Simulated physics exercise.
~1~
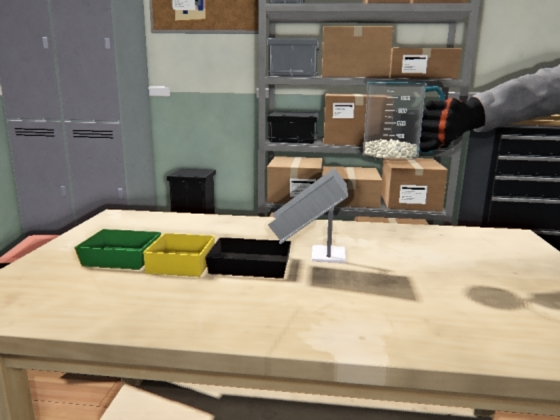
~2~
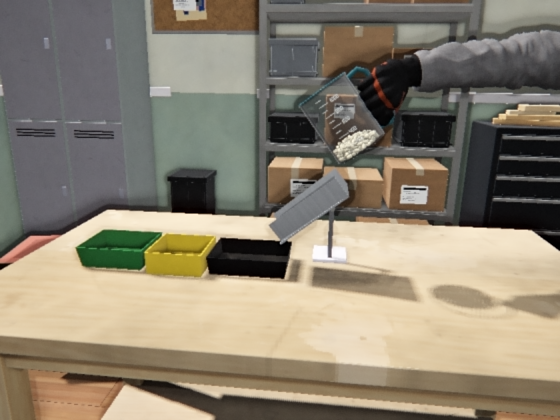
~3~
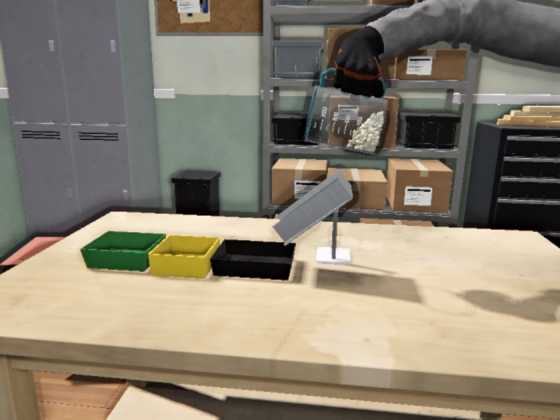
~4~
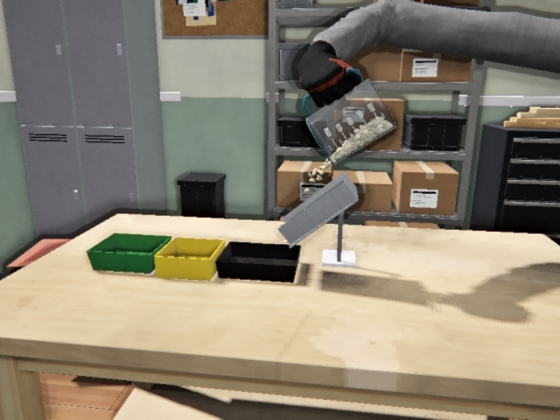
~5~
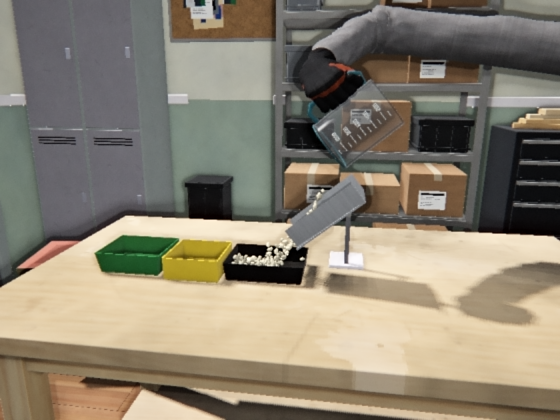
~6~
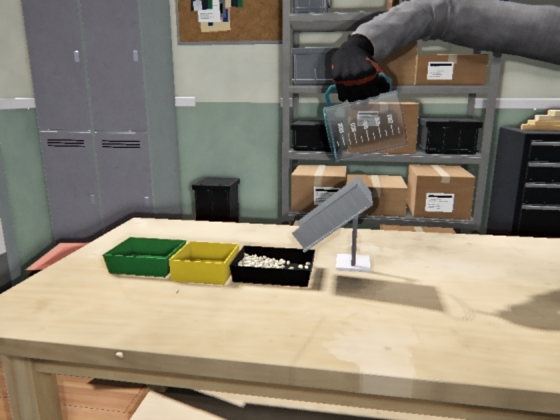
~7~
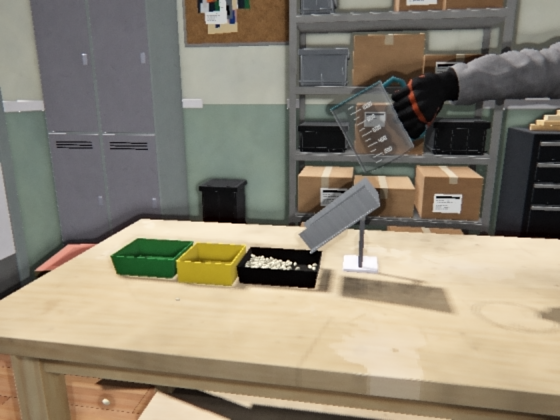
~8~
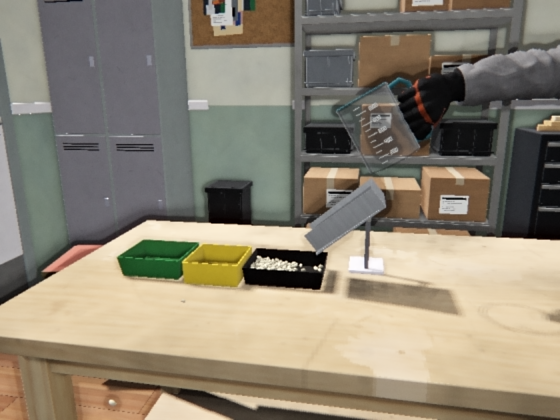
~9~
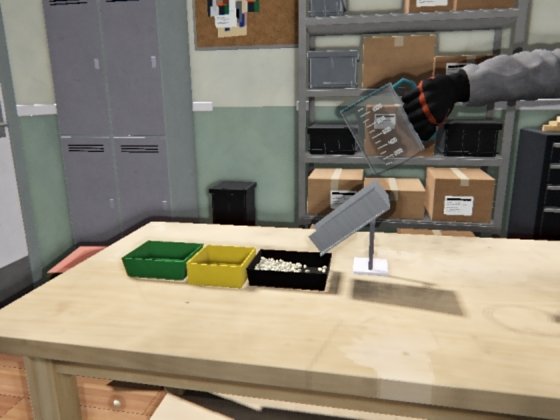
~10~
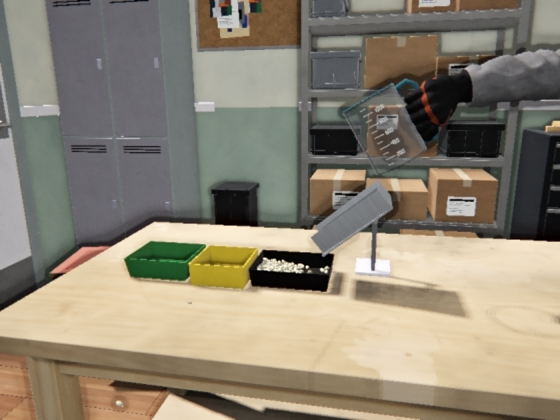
In a workshop with lockers and shelves, a gloved hand tipped a clear jug of white beans over a sloping grey chute, sending them sliding into the black tin beside the yellow and green ones, then turned the emptied jug partway back and held it there.
